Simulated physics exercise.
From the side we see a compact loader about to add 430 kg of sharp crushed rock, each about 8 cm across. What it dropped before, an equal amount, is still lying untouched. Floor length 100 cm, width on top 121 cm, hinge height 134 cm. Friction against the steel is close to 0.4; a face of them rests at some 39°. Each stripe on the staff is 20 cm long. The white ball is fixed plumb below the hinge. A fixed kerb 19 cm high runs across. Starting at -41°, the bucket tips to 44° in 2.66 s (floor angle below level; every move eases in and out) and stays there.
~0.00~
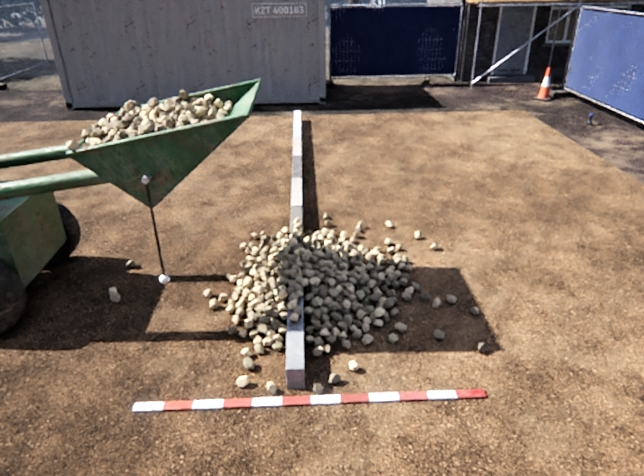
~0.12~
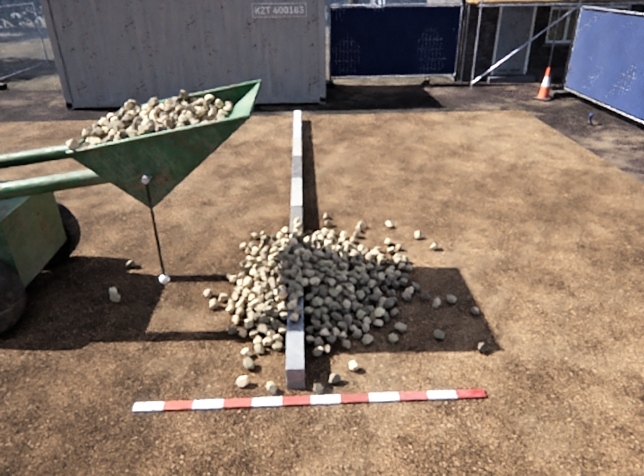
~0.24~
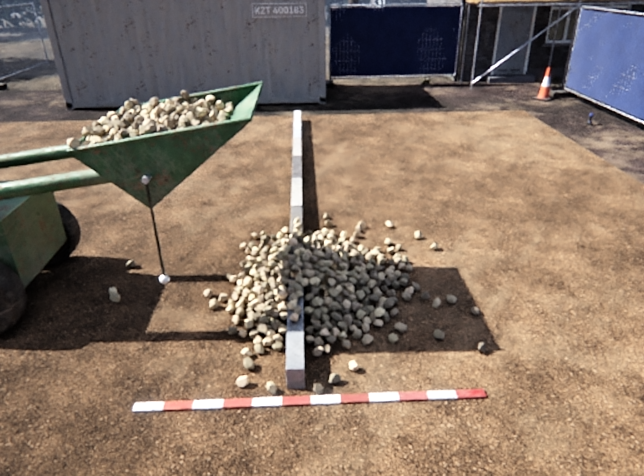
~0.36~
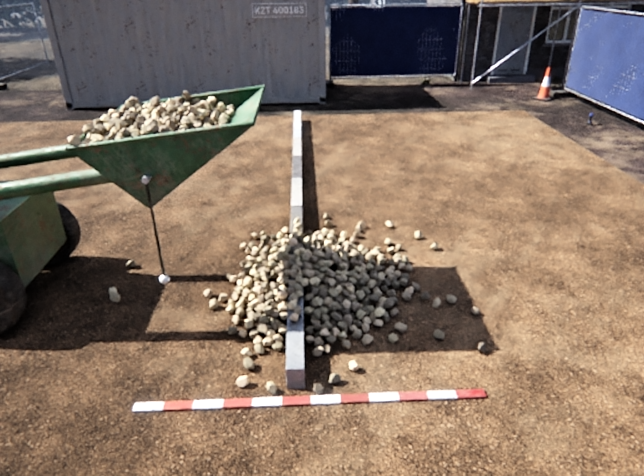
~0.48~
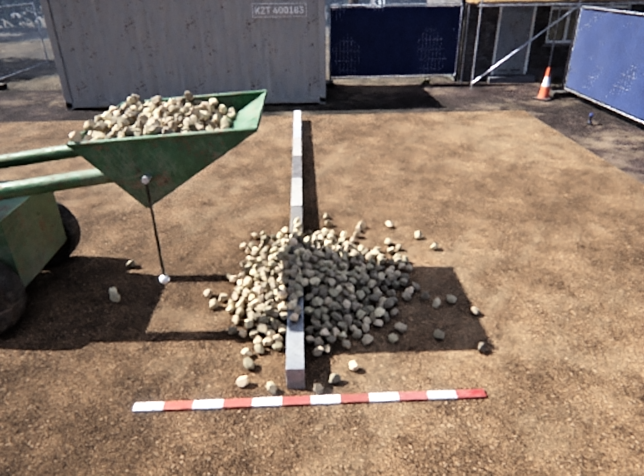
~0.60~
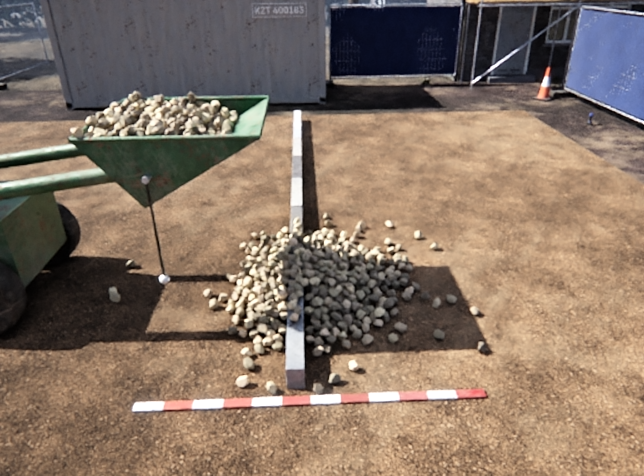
In a paved yard, a green bucket of stones slowly tilts downward beside a stone pile.
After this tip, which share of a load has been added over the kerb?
Close to 20 parts in a hundred.
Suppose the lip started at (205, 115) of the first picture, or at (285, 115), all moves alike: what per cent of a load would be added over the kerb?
Near 0 per cent from the first place, 65 from the second.
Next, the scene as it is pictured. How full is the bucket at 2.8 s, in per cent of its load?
It holds some 10 per cent.
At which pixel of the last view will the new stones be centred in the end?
Their middle is at about (271, 266).
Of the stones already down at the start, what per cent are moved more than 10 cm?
Roughly 5 per cent of them.
After 2.0 s the floor is at 31°; in per cent of one load, 98 in the bucket, 41 on this side of the kerb, 62 over the kerb; the foremost stones are at (443, 292).
After 2.8 s the floor is at 44°; in per cent of one load, 10 in the bucket, 116 on this side of the kerb, 74 over the kerb; the foremost stones are at (443, 292).
After 3.1 s the floor is at 44°; in per cent of one load, 0 in the bucket, 119 on this side of the kerb, 81 over the kerb; the foremost stones are at (443, 292).
After 5.8 s the floor is at 44°; in per cent of one load, 0 in the bucket, 119 on this side of the kerb, 81 over the kerb; the foremost stones are at (443, 292). Net gain over the kerb, 20.
